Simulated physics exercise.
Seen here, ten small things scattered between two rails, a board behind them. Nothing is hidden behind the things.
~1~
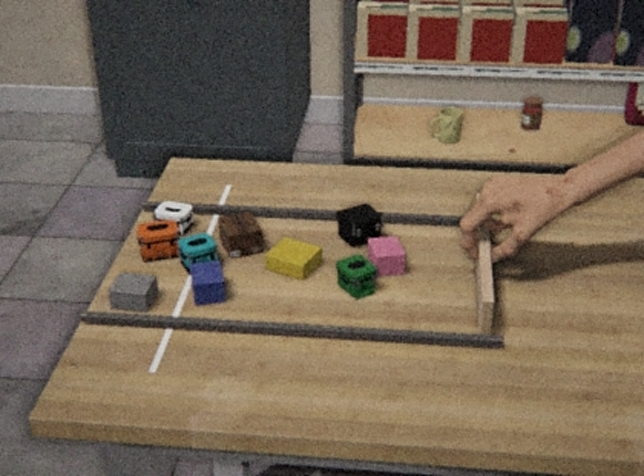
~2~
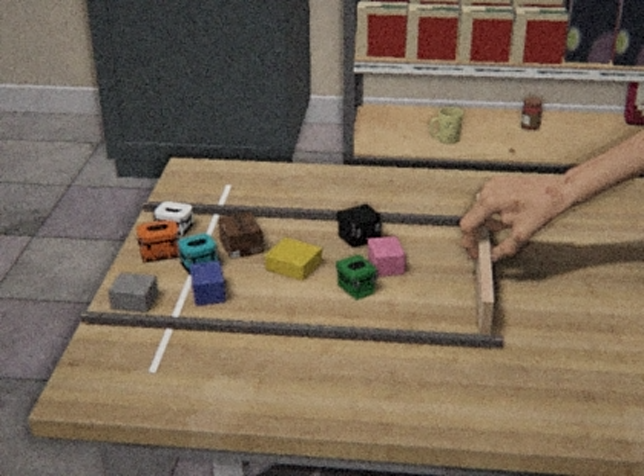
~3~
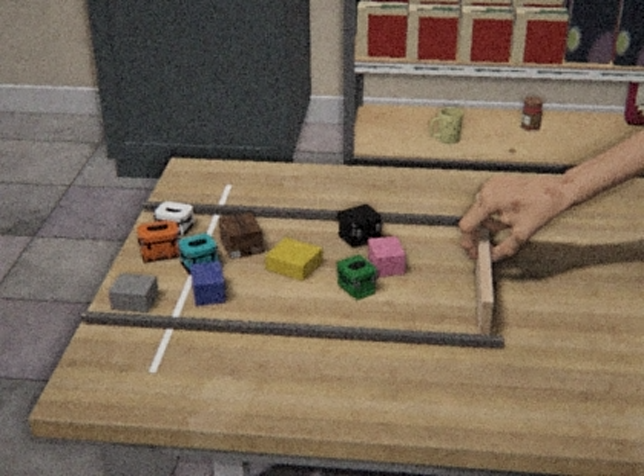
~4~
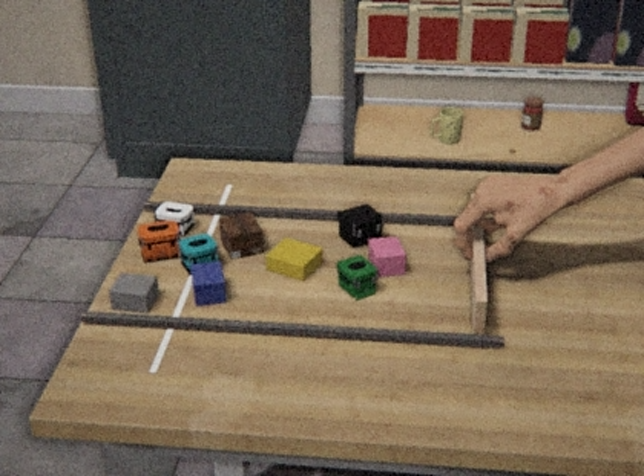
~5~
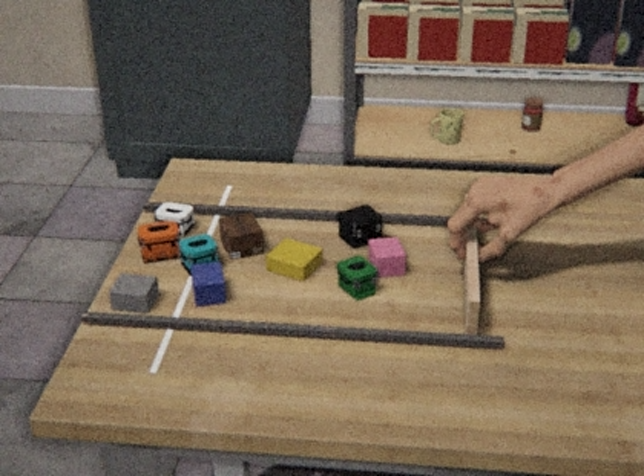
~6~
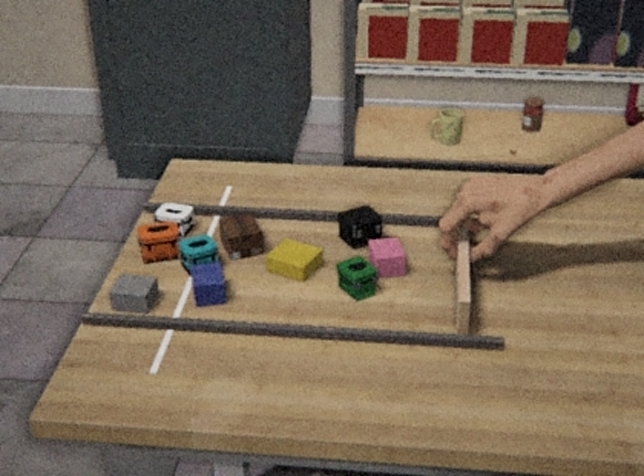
At first, a hand holds an upright wooden board at the right end of two dark rails, with ten small coloured blocks and cases scattered between them. Then the hand slides the board slightly left toward the pink block and green case, while the scattered pieces stay still.
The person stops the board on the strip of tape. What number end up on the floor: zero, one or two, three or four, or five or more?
The number that fall off is one or two.
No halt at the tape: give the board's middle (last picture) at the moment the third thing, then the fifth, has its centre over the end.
Its middle is around (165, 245) and later (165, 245).
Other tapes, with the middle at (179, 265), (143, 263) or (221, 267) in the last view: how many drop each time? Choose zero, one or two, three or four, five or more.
In that order: One to two; 5 or more; not one.
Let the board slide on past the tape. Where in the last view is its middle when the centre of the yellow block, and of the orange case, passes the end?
Its middle is around (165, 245) and around (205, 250).
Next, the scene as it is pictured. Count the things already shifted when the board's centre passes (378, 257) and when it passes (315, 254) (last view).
3 and 4.
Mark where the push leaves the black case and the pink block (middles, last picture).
The black case at (196, 214), the pink block at (187, 246).
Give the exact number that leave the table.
It comes to 2.
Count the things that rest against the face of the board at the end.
In contact: 4.
Soon after, none off yet; grey block at rest near (134, 294); orange case at rest near (159, 242); white case at rest near (175, 220).
After that, none off yet; grey block at rest near (134, 294); orange case displaced a little near (147, 240); white case moving near (170, 219).
In the end, the number that fall off is one or two; gone, turquoise case and orange case.
